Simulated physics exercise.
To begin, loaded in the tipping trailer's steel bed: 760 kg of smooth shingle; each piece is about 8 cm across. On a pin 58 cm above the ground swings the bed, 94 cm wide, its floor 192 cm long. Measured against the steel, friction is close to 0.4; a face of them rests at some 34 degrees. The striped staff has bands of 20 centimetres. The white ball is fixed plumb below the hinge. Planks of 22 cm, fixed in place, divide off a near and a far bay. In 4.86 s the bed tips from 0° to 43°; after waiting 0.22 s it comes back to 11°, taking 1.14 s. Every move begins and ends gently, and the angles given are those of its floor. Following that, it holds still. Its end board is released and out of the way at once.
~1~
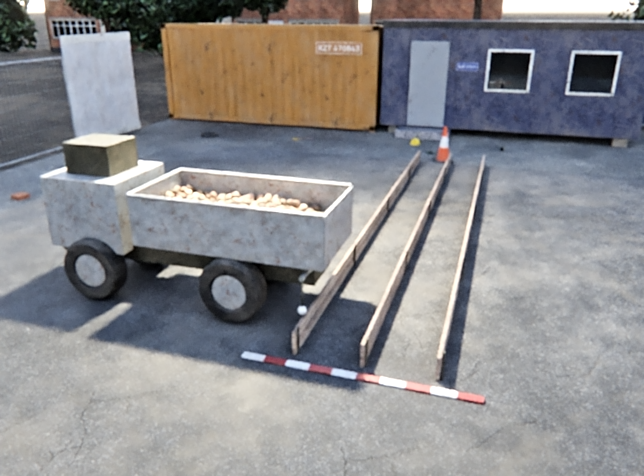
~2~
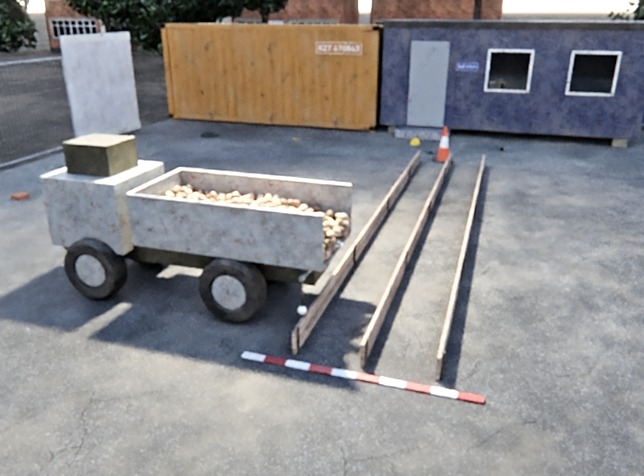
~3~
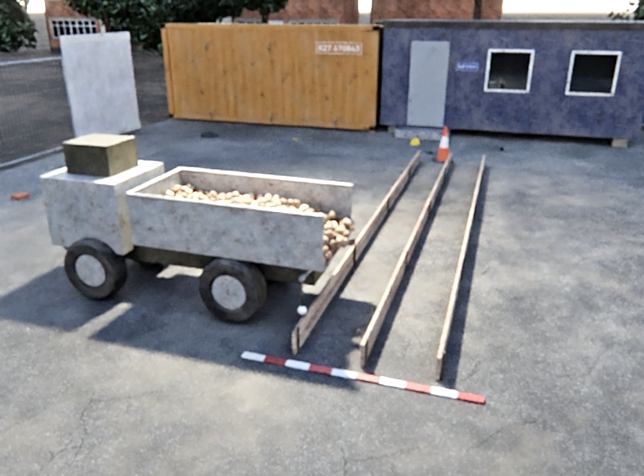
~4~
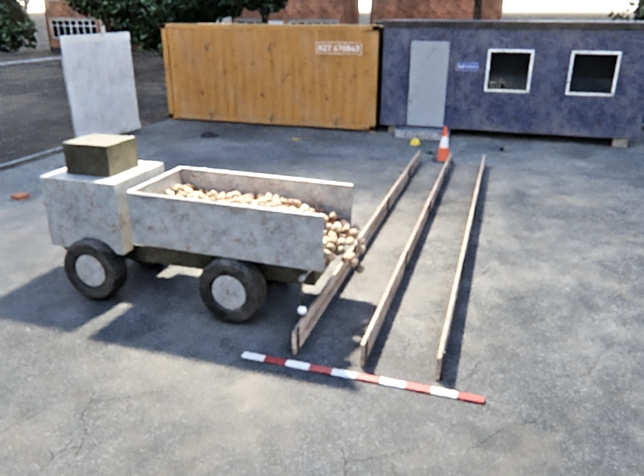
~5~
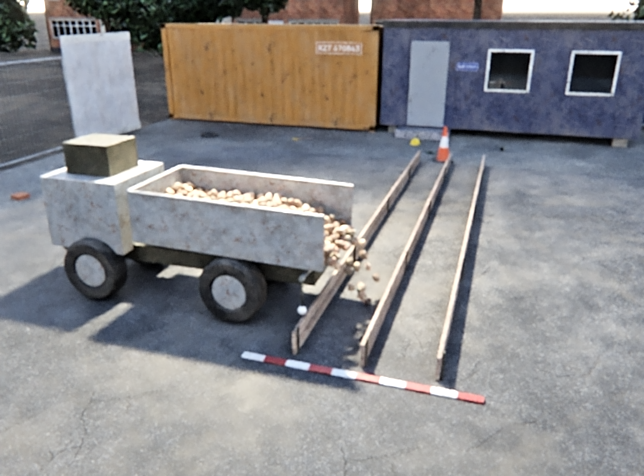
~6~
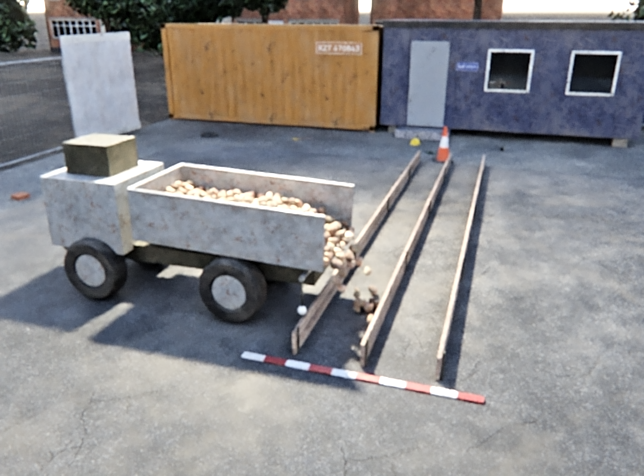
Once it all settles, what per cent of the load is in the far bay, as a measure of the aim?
Roughly 45 per cent is there once it settles.
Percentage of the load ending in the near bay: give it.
Near 55 in a hundred.
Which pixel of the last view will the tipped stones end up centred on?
The middle should be near (378, 307).
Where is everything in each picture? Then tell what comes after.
In the first picture, lip at (323, 271), floor tilted 0°, highest stones at (227, 199).
In the second picture, lip at (323, 271), floor tilted 0°, highest stones at (227, 199).
In the third picture, the bed is at 0°, its lip at (323, 271); the top of the load is at (218, 198); 1 % has left.
In the fourth picture, lip at (323, 271), floor tilted 1°, highest stones at (218, 197); 2 % has left.
In the fifth picture, the bed is at 1°, its lip at (323, 271); the top of the load is at (211, 195); 2 % has left.
In the sixth picture, lip at (323, 271), floor tilted 2°, highest stones at (212, 194); 3 % has left.
A little later the floor is at 36°; 15 % in the bed, 56 % in the near bay, 29 % in the far bay; the foremost stones are at (442, 325).
Then the floor is at 43°; 0 % in the bed, 53 % in the near bay, 46 % in the far bay, 1 % past the last board; the foremost stones are at (482, 315).
Later still the floor is at 11°; 0 % in the bed, 53 % in the near bay, 46 % in the far bay, 1 % past the last board; the foremost stones are at (482, 315).
In the end the floor is at 11°; 0 % in the bed, 53 % in the near bay, 46 % in the far bay, 1 % past the last board; the foremost stones are at (482, 315).
